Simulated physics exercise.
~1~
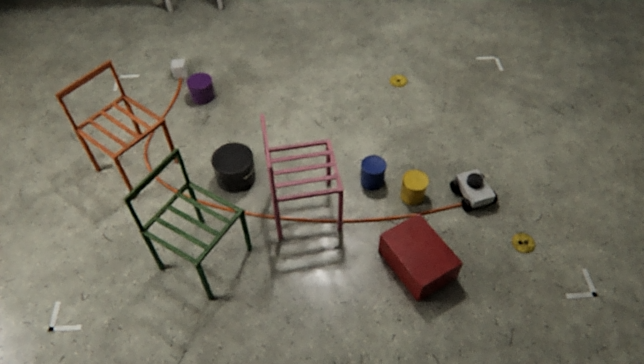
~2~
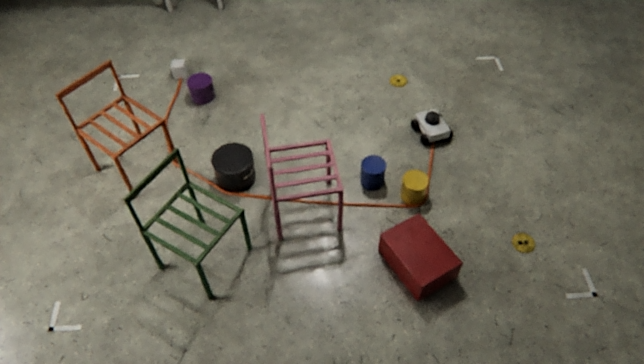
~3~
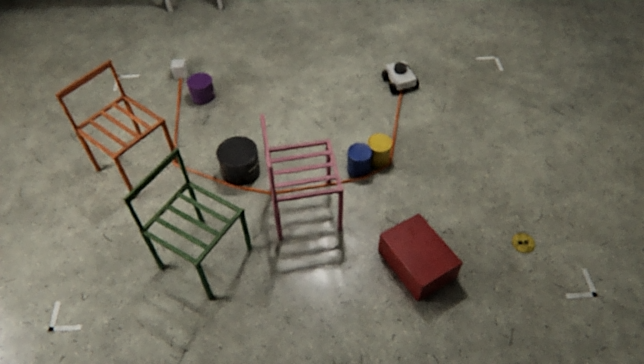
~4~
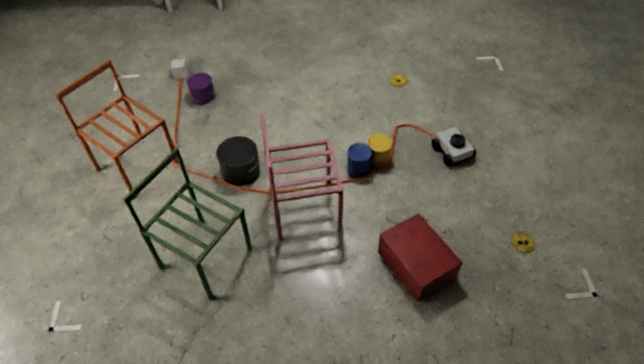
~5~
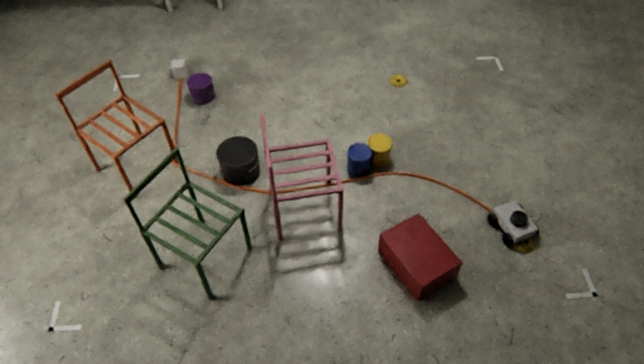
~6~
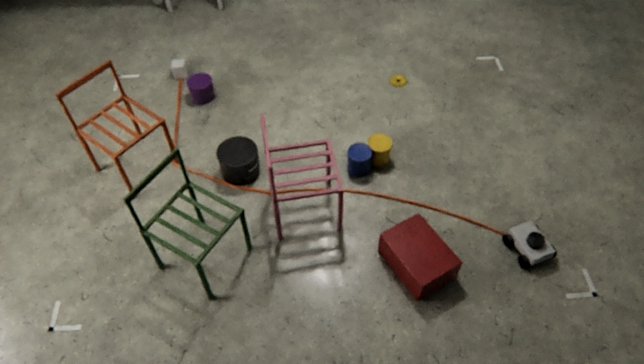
A small wheeled cart trailing an orange cord drove up to the far yellow mark, the cord dragging the yellow and blue buckets a little way, then rolled back down past the red crate and stopped near the lower right corner, the cord still trailing behind.
